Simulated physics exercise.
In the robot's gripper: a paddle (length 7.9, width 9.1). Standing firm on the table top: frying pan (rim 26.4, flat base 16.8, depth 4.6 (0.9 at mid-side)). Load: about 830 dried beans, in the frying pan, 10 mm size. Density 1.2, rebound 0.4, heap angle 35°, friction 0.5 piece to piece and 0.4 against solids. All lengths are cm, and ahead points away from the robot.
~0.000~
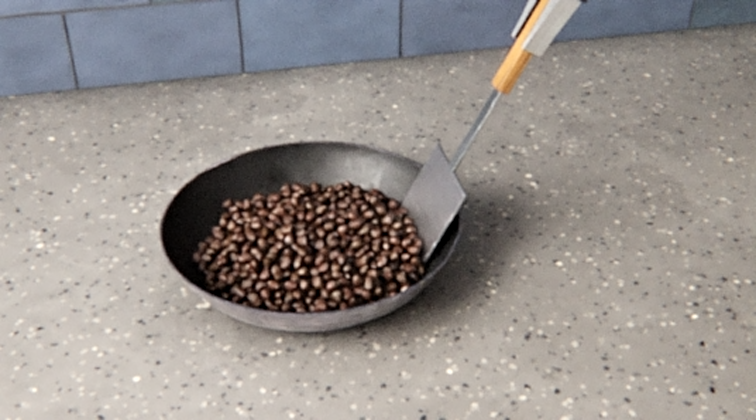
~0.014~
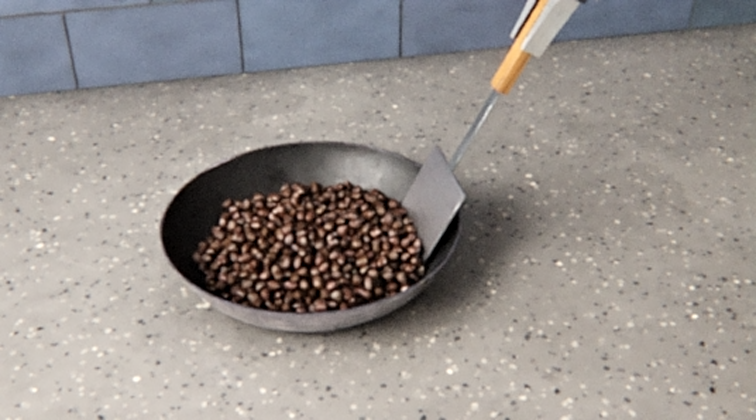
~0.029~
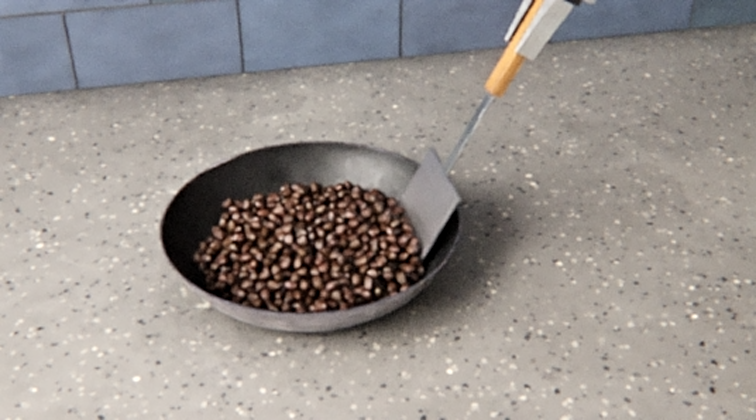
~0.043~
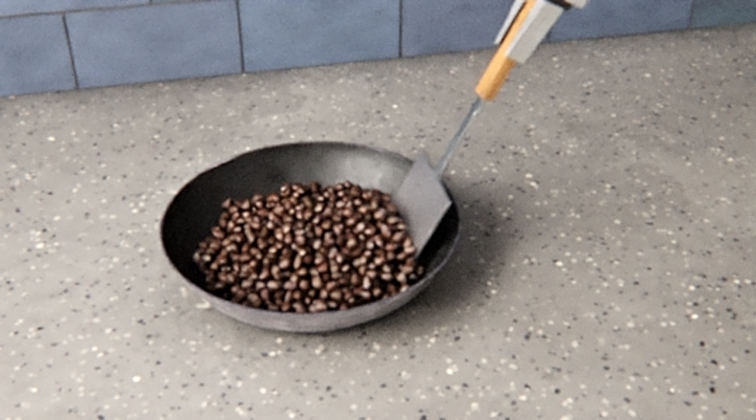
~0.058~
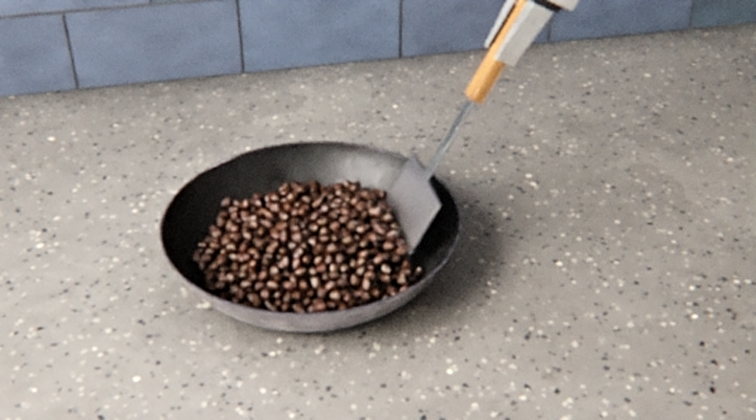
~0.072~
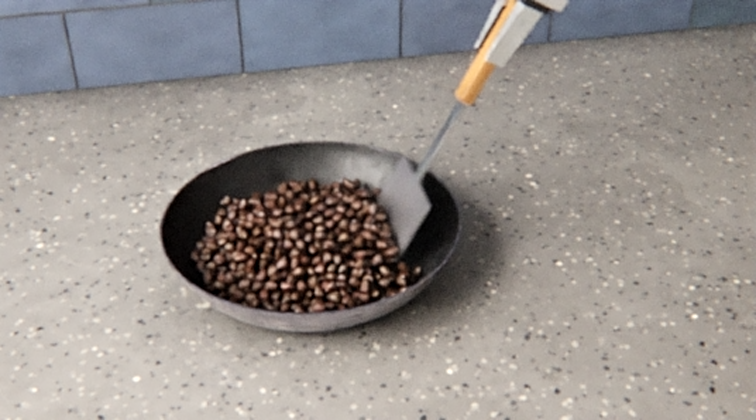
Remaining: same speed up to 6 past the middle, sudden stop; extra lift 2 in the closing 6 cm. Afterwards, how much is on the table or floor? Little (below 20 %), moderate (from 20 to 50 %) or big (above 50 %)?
Answer: Little; below 20 % of the dried beans finish on the table or floor.
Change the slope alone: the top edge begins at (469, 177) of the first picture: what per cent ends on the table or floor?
About 5 per cent.
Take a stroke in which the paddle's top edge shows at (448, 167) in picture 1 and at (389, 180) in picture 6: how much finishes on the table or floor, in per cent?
About 15 per cent.
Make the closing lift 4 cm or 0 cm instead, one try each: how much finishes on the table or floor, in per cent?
About 0 and 5 per cent.
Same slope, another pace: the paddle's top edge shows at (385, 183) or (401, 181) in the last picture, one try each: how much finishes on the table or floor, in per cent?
About 15 and 10 per cent.
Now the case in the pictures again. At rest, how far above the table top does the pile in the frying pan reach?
Roughly 6.5 cm.
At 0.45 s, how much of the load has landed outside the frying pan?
Some 5 per cent.
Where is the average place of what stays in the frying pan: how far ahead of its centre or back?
About 5.0 cm ahead.
After 0.14 s, sloping 62°, highest piece 5 above the table; 828 in the frying pan.
After 0.21 s, sloping 62°, highest piece 5 above the table; 828 in the frying pan.
After 0.45 s, sloping 62°, highest piece 7 above the table; 806 in the frying pan, 21 on the table or floor, 1 on the blade or in flight.
After 1.50 s, sloping 62°, highest piece 7 above the table; 801 in the frying pan, 27 on the table or floor.
At rest, 801 in the frying pan, 27 on the table or floor. That is 3 % on the table or floor.
